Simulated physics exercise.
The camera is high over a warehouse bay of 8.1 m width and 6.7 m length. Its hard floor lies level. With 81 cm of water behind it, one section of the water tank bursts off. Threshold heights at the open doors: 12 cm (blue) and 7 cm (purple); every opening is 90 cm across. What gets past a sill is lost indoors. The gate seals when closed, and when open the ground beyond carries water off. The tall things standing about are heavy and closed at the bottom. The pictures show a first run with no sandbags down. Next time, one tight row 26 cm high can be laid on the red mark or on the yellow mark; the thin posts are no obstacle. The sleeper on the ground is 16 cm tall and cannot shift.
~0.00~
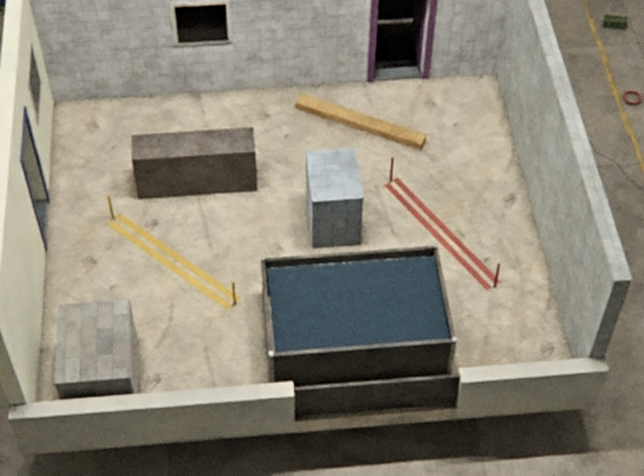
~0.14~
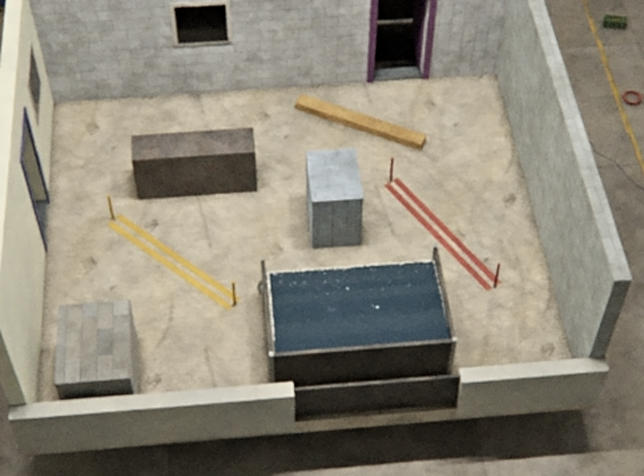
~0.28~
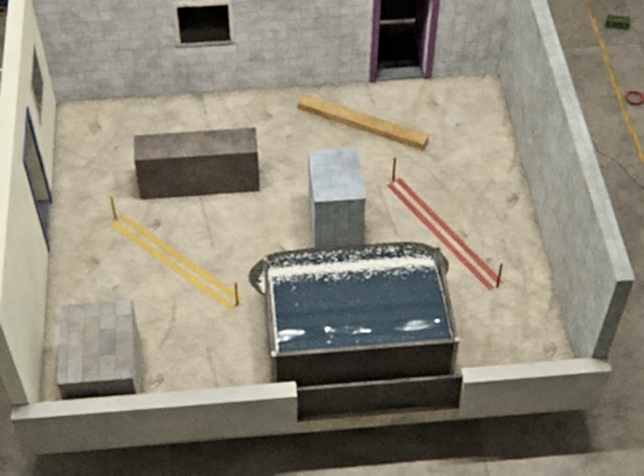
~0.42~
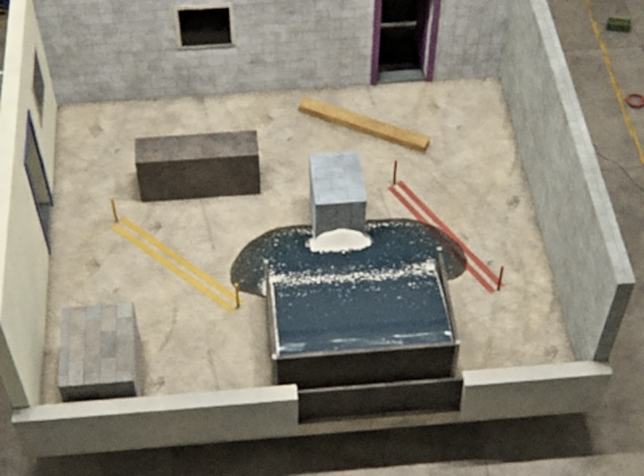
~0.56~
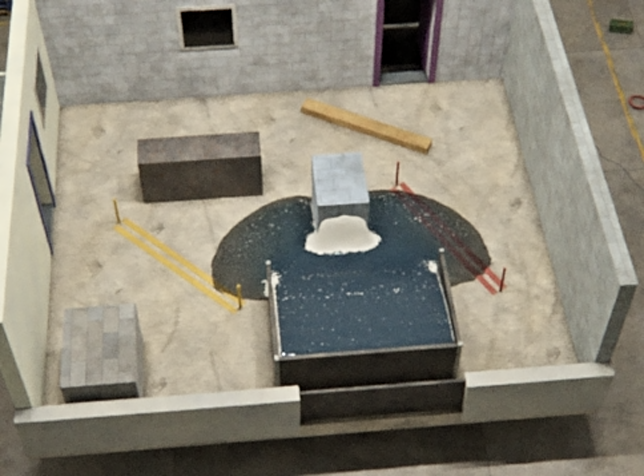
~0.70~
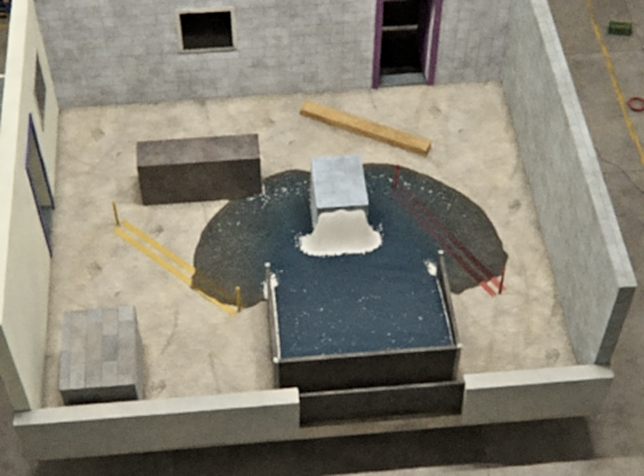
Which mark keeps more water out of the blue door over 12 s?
The yellow mark.
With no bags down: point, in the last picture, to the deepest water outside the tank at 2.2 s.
Near (497, 86).
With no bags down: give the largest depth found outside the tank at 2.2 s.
About 52 cm.
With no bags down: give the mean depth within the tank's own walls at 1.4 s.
Some 32 cm.
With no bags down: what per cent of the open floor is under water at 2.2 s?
Near 60 per cent is wet.
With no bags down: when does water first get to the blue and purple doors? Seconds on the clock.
Blue 2.0 s, purple 1.5 s.
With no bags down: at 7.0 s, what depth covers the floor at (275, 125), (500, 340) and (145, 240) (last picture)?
In that order: 6, 1 and 9 cm.
After 1.4 s water covers 40 % of the floor and is deepest (49 cm) near (342, 264) in the run without bags; in at the blue door, 0 L with no bags, 0 L with the row on red, 0 L on yellow.
After 2.2 s water covers 60 % of the floor and is deepest (52 cm) near (497, 86) in the run without bags; in at the blue door, 2 L with no bags, 13 L with the row on red, 7 L on yellow.
After 3.5 s water covers 75 % of the floor and is deepest (26 cm) near (488, 130) in the run without bags; in at the blue door, 114 L with no bags, 133 L with the row on red, 38 L on yellow.
After 7.0 s water covers 90 % of the floor and is deepest (16 cm) near (161, 145) in the run without bags; in at the blue door, 138 L with no bags, 158 L with the row on red, 41 L on yellow.
After 12.0 s water covers 100 % of the floor and is deepest (14 cm) near (326, 412) in the run without bags; in at the blue door, 139 L with no bags, 158 L with the row on red, 42 L on yellow.
